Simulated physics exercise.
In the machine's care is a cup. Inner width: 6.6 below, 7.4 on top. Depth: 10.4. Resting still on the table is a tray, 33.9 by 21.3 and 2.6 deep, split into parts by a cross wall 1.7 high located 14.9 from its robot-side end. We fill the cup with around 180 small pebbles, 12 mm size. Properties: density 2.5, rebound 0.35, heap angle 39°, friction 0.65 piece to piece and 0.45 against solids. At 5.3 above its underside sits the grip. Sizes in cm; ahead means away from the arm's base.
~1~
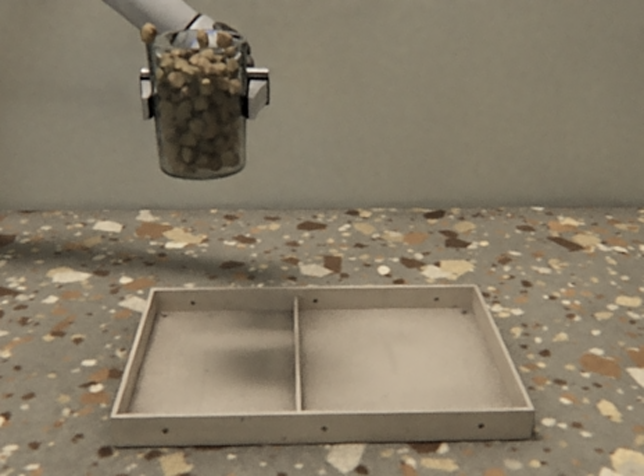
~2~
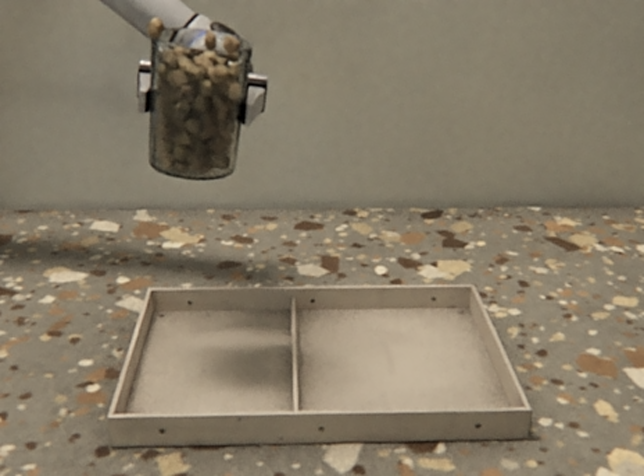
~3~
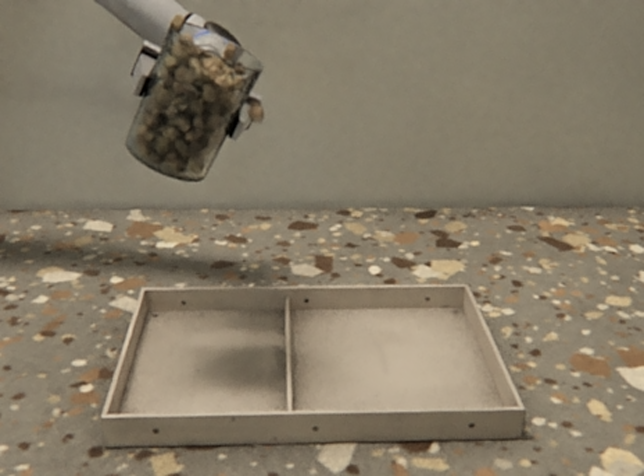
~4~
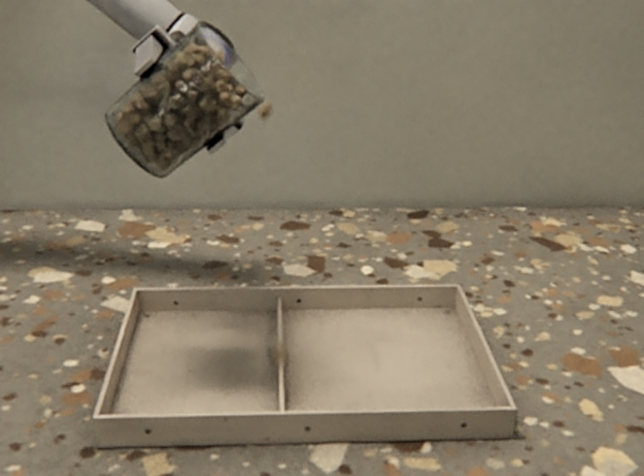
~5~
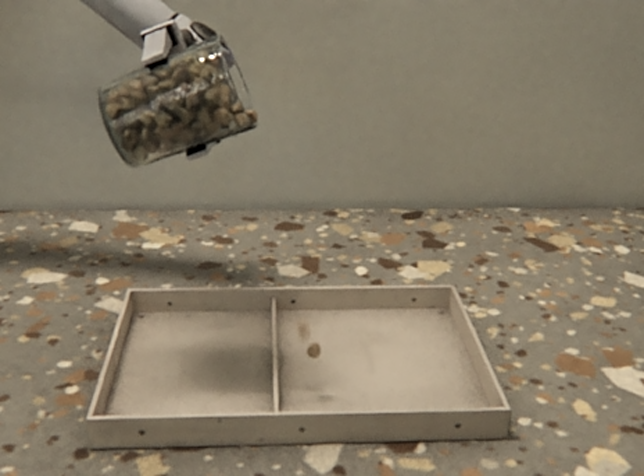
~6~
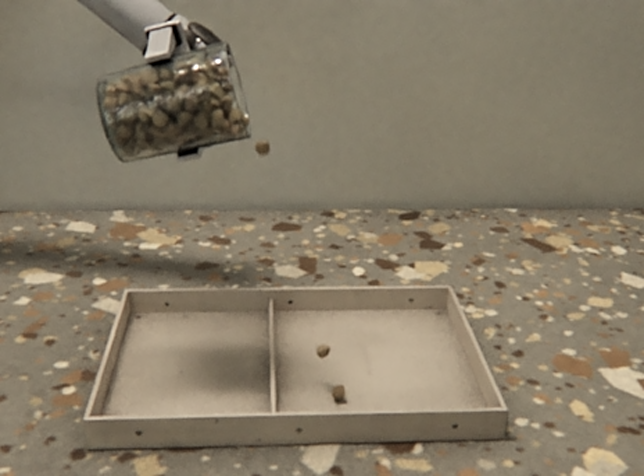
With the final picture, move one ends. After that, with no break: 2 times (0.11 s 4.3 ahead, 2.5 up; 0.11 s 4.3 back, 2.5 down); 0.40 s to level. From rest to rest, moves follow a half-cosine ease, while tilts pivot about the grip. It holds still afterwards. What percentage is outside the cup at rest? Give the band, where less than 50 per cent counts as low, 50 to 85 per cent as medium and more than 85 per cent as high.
Medium.
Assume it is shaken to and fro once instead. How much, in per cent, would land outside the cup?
In that case it would be near 65 percent.
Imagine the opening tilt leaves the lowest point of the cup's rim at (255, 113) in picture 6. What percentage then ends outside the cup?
That comes to some 50 percent.
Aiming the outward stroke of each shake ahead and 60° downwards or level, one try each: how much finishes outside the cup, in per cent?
Try one gives about 10 in a hundred, try two about 60 in a hundred.
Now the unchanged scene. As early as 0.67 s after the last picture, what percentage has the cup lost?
Share out: Near 75 %.
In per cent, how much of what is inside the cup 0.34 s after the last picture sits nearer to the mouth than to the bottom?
About 50 percent.
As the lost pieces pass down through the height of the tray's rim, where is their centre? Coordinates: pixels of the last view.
Their middle sits near (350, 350).
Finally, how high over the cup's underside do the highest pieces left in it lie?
4.5 cm.
Then, 0.34 s on, tilted 76° forward, highest piece 29 above the table; 68 in the cup, 48 in the far-side part, 68 in flight or on a rim.
Then, 0.67 s on, tilted 29° forward, highest piece 28 above the table; 132 in the far-side part, 45 in the cup, 6 in the robot-side part, 1 in flight or on a rim.
Then, 1.04 s on, level, highest piece 25 above the table; 132 in the far-side part, 45 in the cup, 6 in the robot-side part, 1 on the table or floor.
Then, 2.09 s on, level, highest piece 25 above the table; 132 in the far-side part, 45 in the cup, 6 in the robot-side part, 1 on the table or floor.
In the end, 132 in the far-side part, 45 in the cup, 6 in the robot-side part, 1 on the table or floor. That is 76 % outside the cup.
